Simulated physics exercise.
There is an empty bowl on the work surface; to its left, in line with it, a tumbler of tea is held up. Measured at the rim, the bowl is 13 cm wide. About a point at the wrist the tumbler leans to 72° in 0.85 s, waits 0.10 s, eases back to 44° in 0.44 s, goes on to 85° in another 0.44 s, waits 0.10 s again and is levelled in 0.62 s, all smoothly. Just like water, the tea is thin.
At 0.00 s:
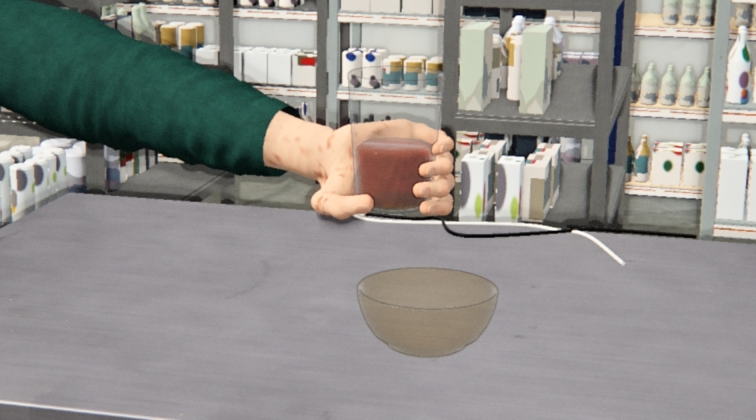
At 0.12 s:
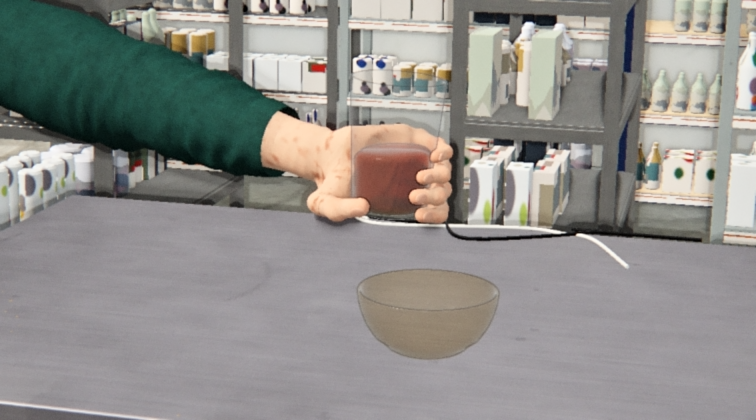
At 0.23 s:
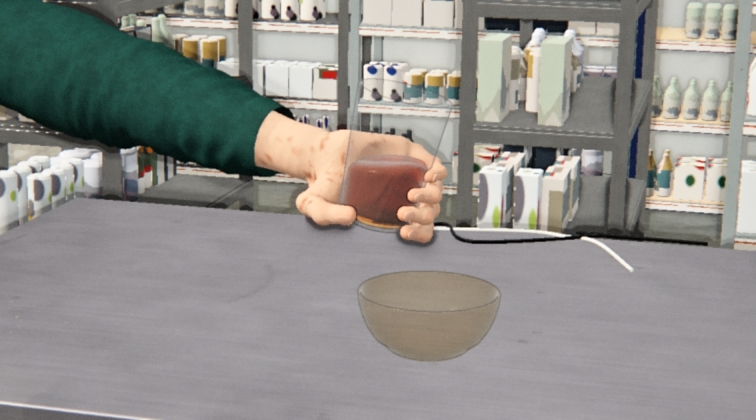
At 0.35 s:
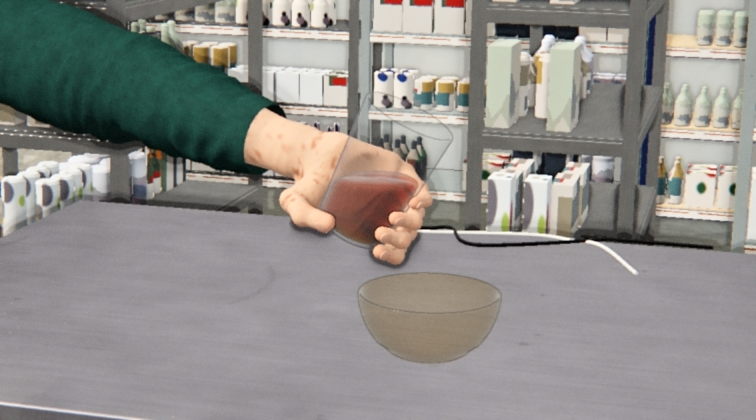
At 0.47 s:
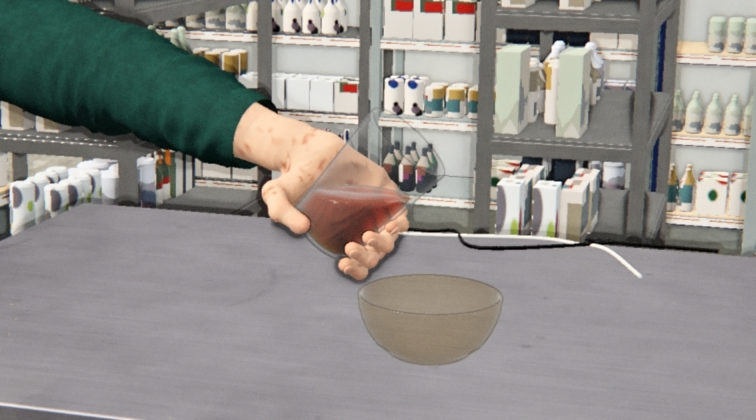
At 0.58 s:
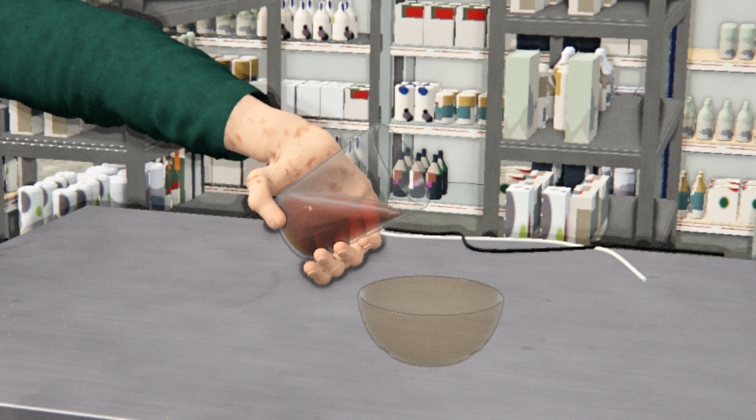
A hand in a green sleeve held a clear tumbler of reddish-brown tea above a grey counter, left of an empty bowl, then smoothly tilted it steeply to the right while lowering it slightly.
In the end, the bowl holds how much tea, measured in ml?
Close to 85 ml.
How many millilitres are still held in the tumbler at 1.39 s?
Roughly 170 ml.
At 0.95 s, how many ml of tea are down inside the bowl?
Close to 5 ml.
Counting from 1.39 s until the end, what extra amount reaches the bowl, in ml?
I'd say close to 60 ml more ends up in it.
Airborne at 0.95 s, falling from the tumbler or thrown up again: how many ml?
It comes to some 10 ml.
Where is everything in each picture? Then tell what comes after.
In the first picture, it leans 0°; its right rim is at (442, 78); the tea meets the walls at (359, 142) and (433, 148); the bowl's rim runs from (360, 284) to (496, 296).
In the second picture, it leans 3°; its right rim is at (445, 86); the tea meets the walls at (357, 149) and (433, 151).
In the third picture, it leans 13°; its right rim is at (450, 108); the tea meets the walls at (352, 161) and (429, 165).
In the fourth picture, it leans 26°; its right rim is at (450, 141); the tea meets the walls at (337, 178) and (421, 182).
In the fifth picture, it leans 41°; its right rim is at (441, 177); the tea meets the walls at (309, 190) and (410, 198).
In the sixth picture, it leans 56°; its right rim is at (425, 206); the tea meets the walls at (284, 195) and (404, 210).
By 0.95 s the tilt is 72° and the bowl has 5 ml, the tumbler 185 ml, and 0 ml is on the work surface.
By 1.39 s the tilt is 44° and the bowl has 25 ml, the tumbler 170 ml, and 5 ml is on the work surface.
By 1.93 s the tilt is 85° and the bowl has 40 ml, the tumbler 140 ml, and 5 ml is on the work surface.
By 2.37 s the tilt is 16° and the bowl has 85 ml, the tumbler 110 ml, and 5 ml is on the work surface.
At rest the bowl has 85 ml, the tumbler 110 ml, and 5 ml is on the work surface.
